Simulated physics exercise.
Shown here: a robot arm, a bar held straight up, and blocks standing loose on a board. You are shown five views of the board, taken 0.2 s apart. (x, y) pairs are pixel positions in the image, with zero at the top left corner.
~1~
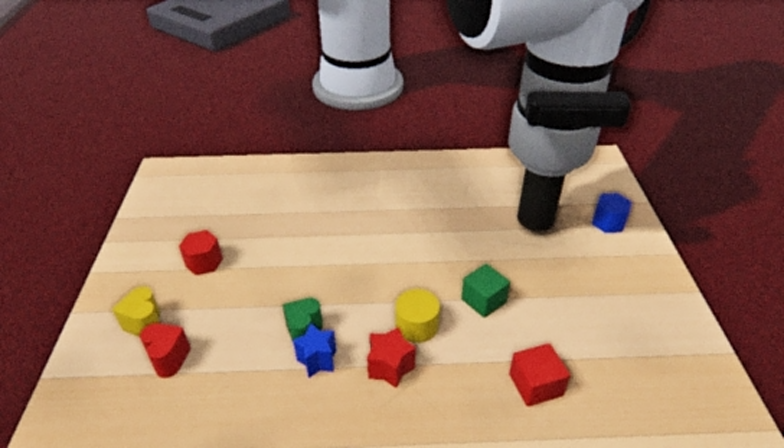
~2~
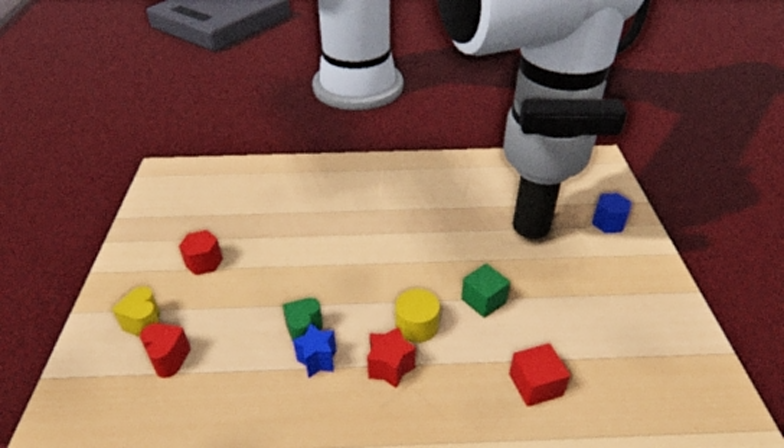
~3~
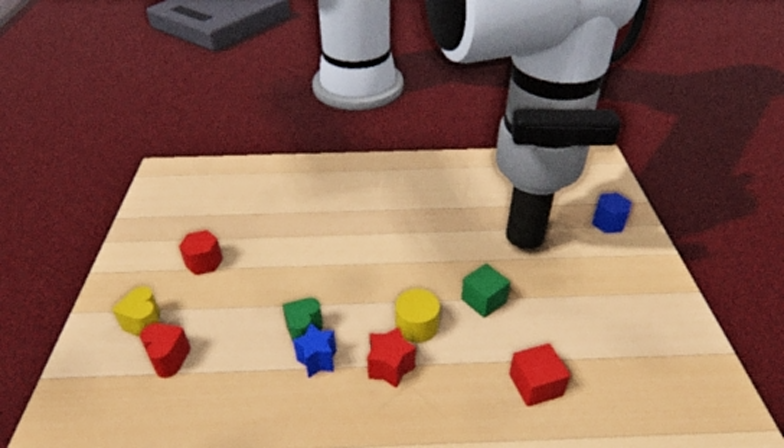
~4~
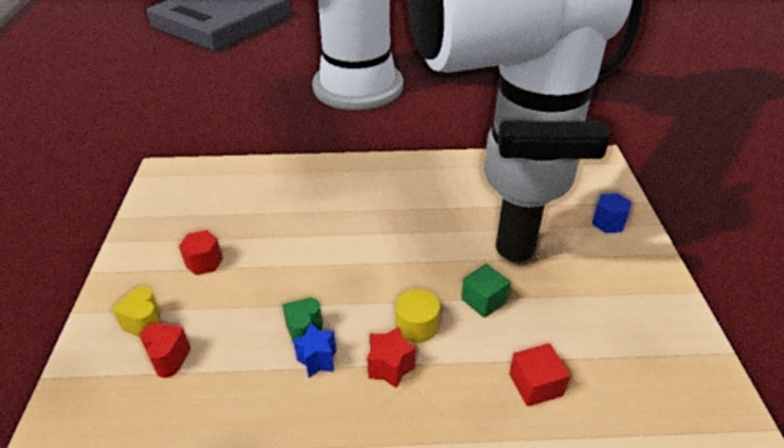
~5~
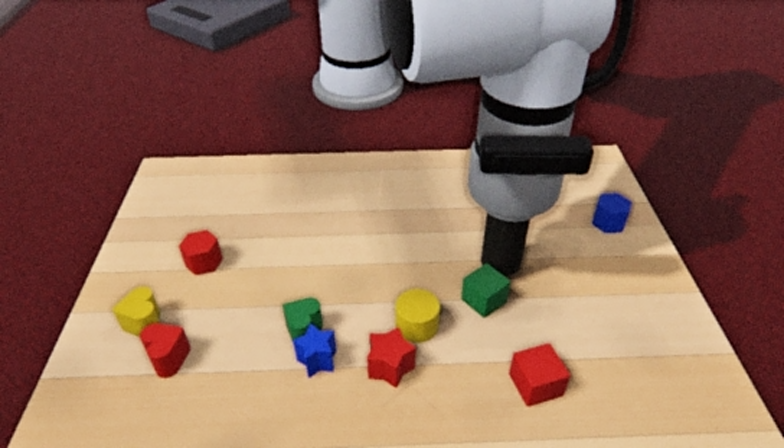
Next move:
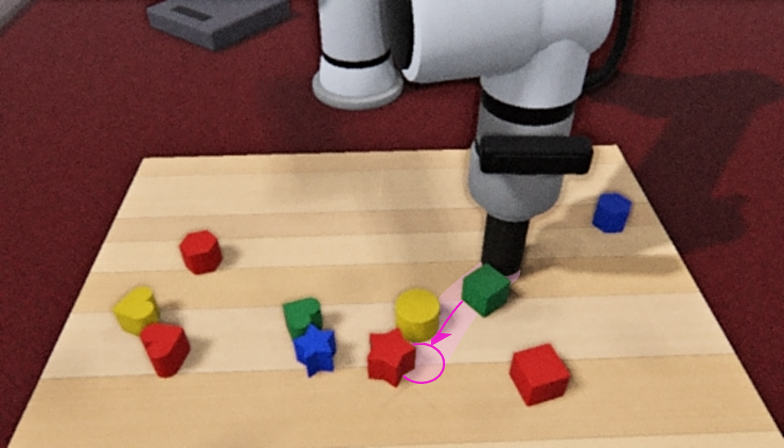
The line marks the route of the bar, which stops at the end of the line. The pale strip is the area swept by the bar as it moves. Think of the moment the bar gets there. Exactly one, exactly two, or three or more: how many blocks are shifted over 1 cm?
Count: Three or more.
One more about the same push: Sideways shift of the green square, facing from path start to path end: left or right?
To the path's left.
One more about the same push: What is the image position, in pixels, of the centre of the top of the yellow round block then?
The middle of the upper face of the yellow round block will lie at about (382, 322) in the picture.
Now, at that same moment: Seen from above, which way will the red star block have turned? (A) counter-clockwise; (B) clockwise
Correct choice: A.
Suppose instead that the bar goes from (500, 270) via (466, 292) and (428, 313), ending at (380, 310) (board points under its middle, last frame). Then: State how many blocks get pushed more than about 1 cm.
Blocks displaced: At least 3.
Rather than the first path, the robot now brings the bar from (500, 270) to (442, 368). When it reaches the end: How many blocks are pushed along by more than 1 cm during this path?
By the end of the path, one block has moved more than about a centimetre.
Drawn move, from (500, 270) through (456, 309) to (421, 363).
What follows on the original path. One third of the way, bar at (470, 287); green square at (477, 304), turned 60° anticlockwise.
Two thirds of the way, bar at (444, 319); red star block at (385, 350), turned 15° anticlockwise; yellow round block at (401, 314); green square at (477, 329), turned 95° anticlockwise.
At the end, bar at (421, 355); red star block at (375, 355), turned 50° anticlockwise; yellow round block at (382, 322); green square at (478, 332), turned 110° anticlockwise; red square still.
